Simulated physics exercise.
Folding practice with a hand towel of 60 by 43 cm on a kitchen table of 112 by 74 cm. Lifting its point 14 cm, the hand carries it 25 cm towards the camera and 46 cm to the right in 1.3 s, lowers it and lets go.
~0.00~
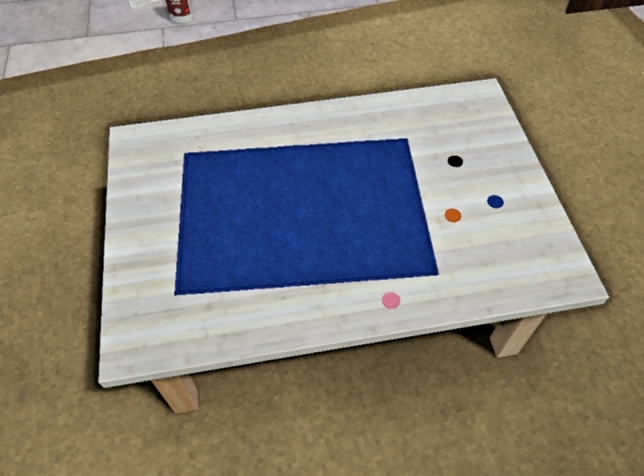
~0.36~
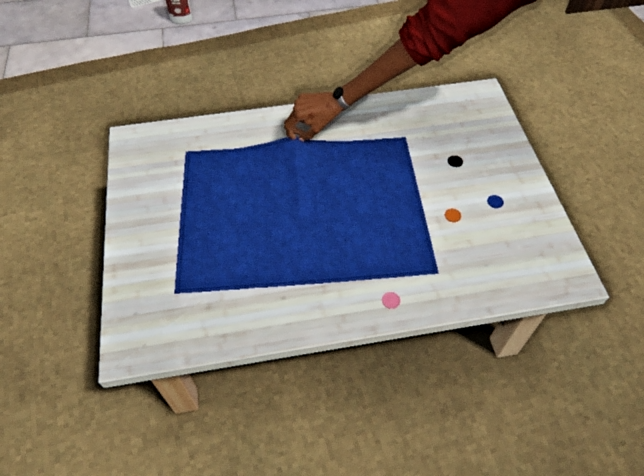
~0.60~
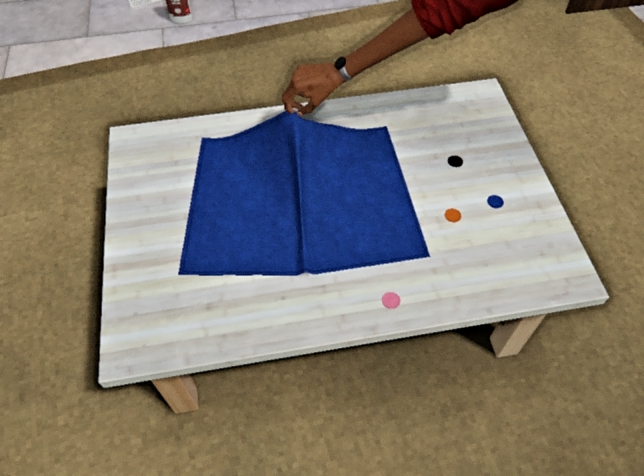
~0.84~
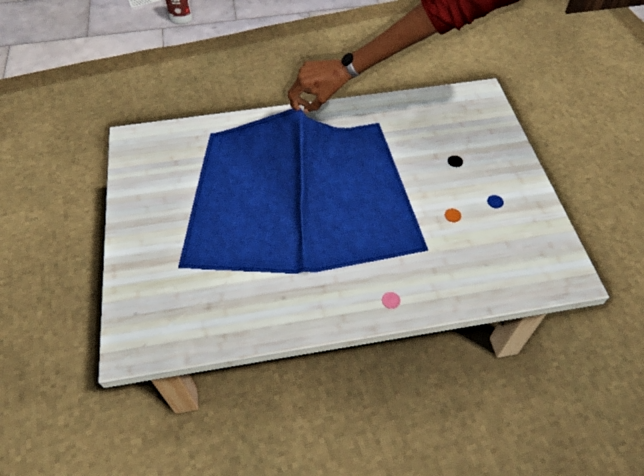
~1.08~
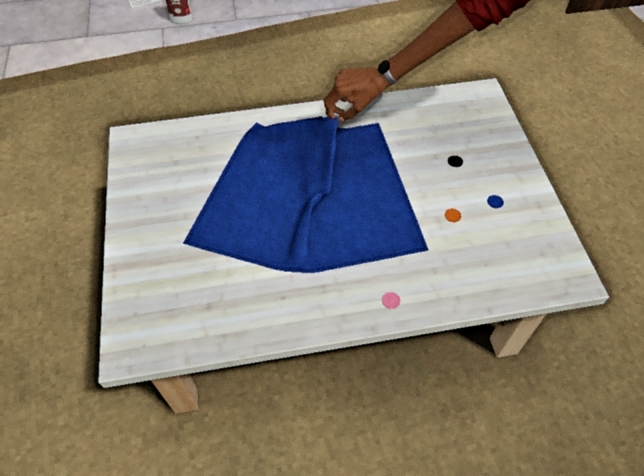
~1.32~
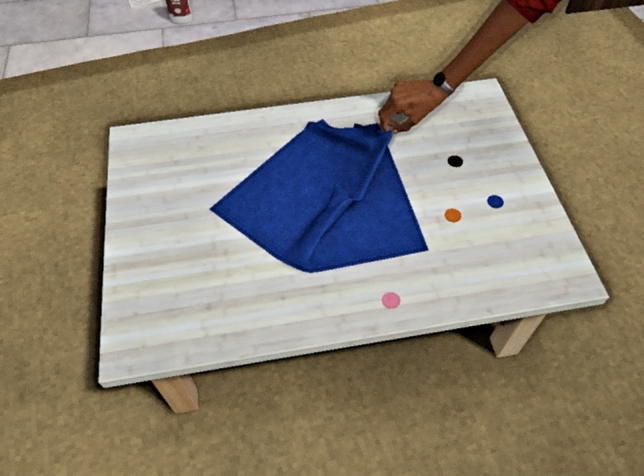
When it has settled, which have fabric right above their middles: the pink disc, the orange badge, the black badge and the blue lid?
In order: The pink disc still shows; the orange badge ends under the cloth; the black badge vanishes under it; the blue lid gets covered.
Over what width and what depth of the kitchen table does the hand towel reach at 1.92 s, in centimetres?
46 x 42 cm.
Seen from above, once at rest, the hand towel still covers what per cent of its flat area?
Roughly 50 percent of it.
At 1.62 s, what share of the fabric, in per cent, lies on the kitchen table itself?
I'd say about 40 in a hundred.
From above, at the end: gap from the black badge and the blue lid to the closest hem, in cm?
I'd put the first at about 4 cm and the second at about 5 cm.
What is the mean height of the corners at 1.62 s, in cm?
0 cm.
At 1.6 s, 40 % of it is down, spanning 47 by 45 cm, above no small thing.
At 1.9 s, 45 % of it is down, spanning 46 by 42 cm, above orange badge, black badge.
At 2.2 s, 60 % of it is down, spanning 48 by 42 cm, above orange badge, black badge, blue lid.
At 2.5 s, 65 % of it is down, spanning 49 by 42 cm, above orange badge, black badge, blue lid.
At 3.5 s, 65 % of it is down, spanning 51 by 42 cm, above orange badge, black badge, blue lid.
